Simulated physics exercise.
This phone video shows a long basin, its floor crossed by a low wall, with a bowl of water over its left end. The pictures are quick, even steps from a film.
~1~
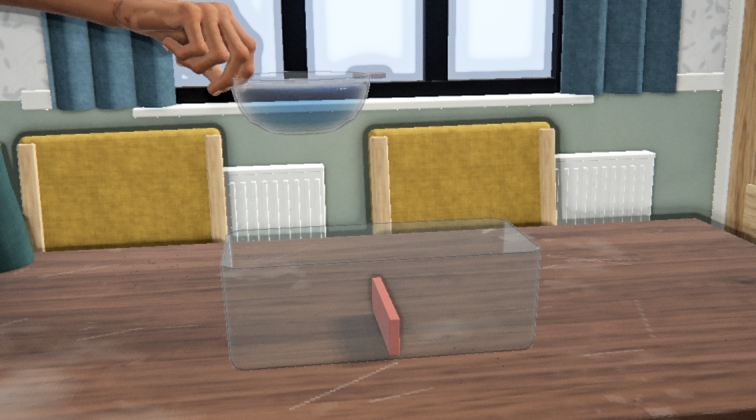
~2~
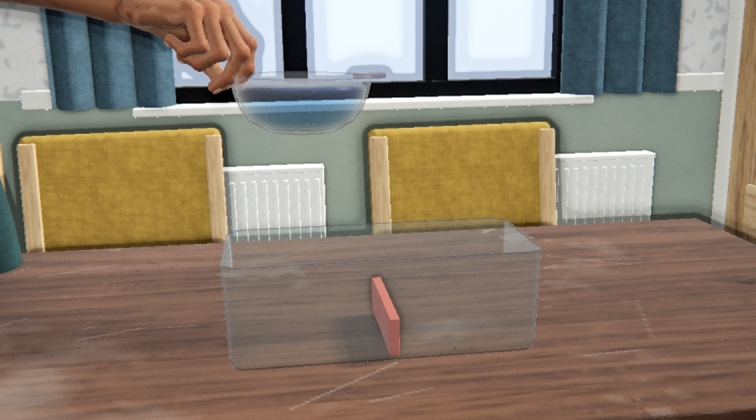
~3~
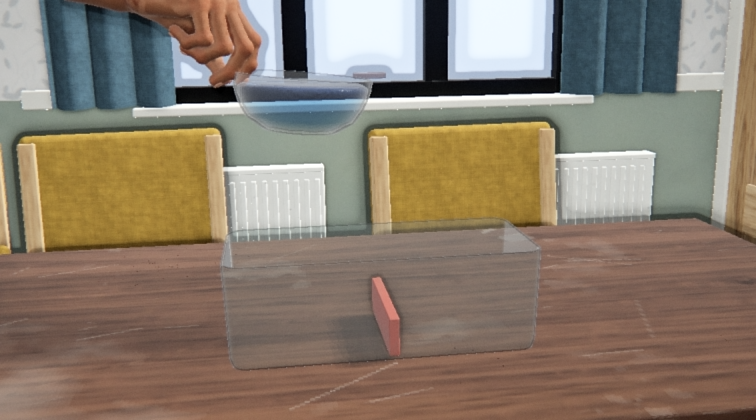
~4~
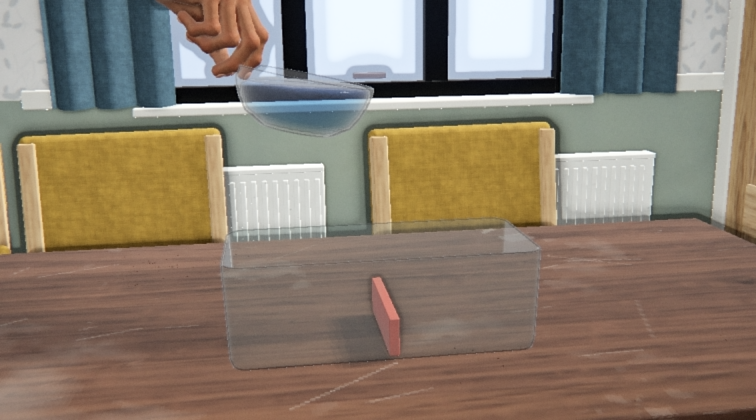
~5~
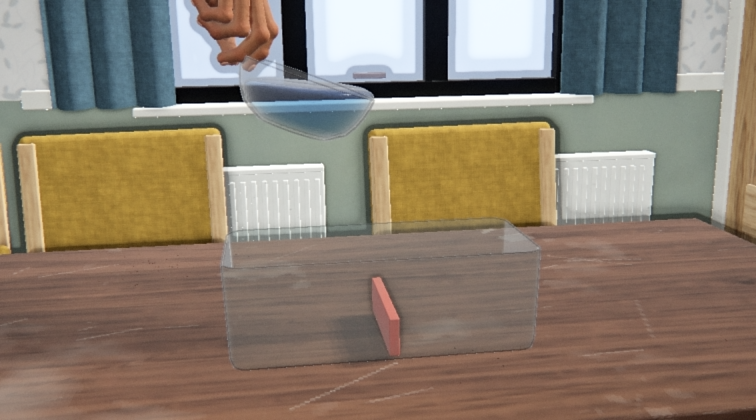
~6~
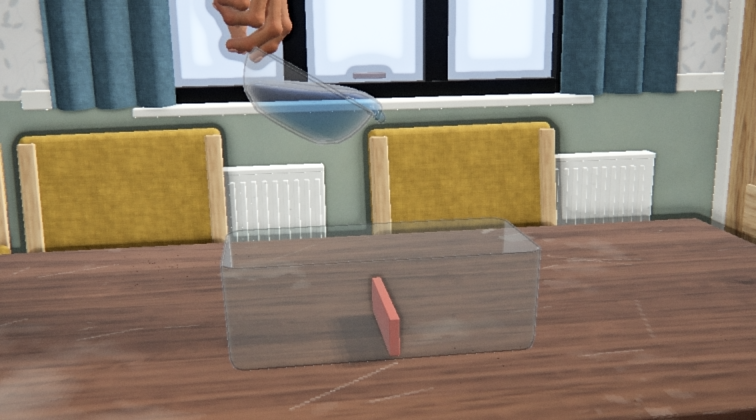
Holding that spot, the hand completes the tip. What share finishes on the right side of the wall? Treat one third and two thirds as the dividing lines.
Well, the amount right of the wall passes two thirds.
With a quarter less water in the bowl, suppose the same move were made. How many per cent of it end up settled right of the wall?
Roughly 80 percent.
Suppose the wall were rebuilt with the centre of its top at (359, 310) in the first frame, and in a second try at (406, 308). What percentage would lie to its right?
85 %, then 65 %.
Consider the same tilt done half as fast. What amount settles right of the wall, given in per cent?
It comes to some 90 in a hundred.
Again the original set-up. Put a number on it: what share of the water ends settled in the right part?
About 80 percent.
A moment on, the bowl is tipped on its side and 11 per cent is still to pour, 0 is left of the wall and 41 right of it.
Next, the bowl is tipped right over and 0 per cent is still to pour, 13 is left of the wall and 81 right of it.
Then the bowl is tipped right over and 0 per cent is still to pour, 18 is left of the wall and 81 right of it.
Later the bowl is tipped right over and 0 per cent is still to pour, 18 is left of the wall and 81 right of it.
Finally, 18 per cent lies left of the wall, 80 right of it and 1 outside.
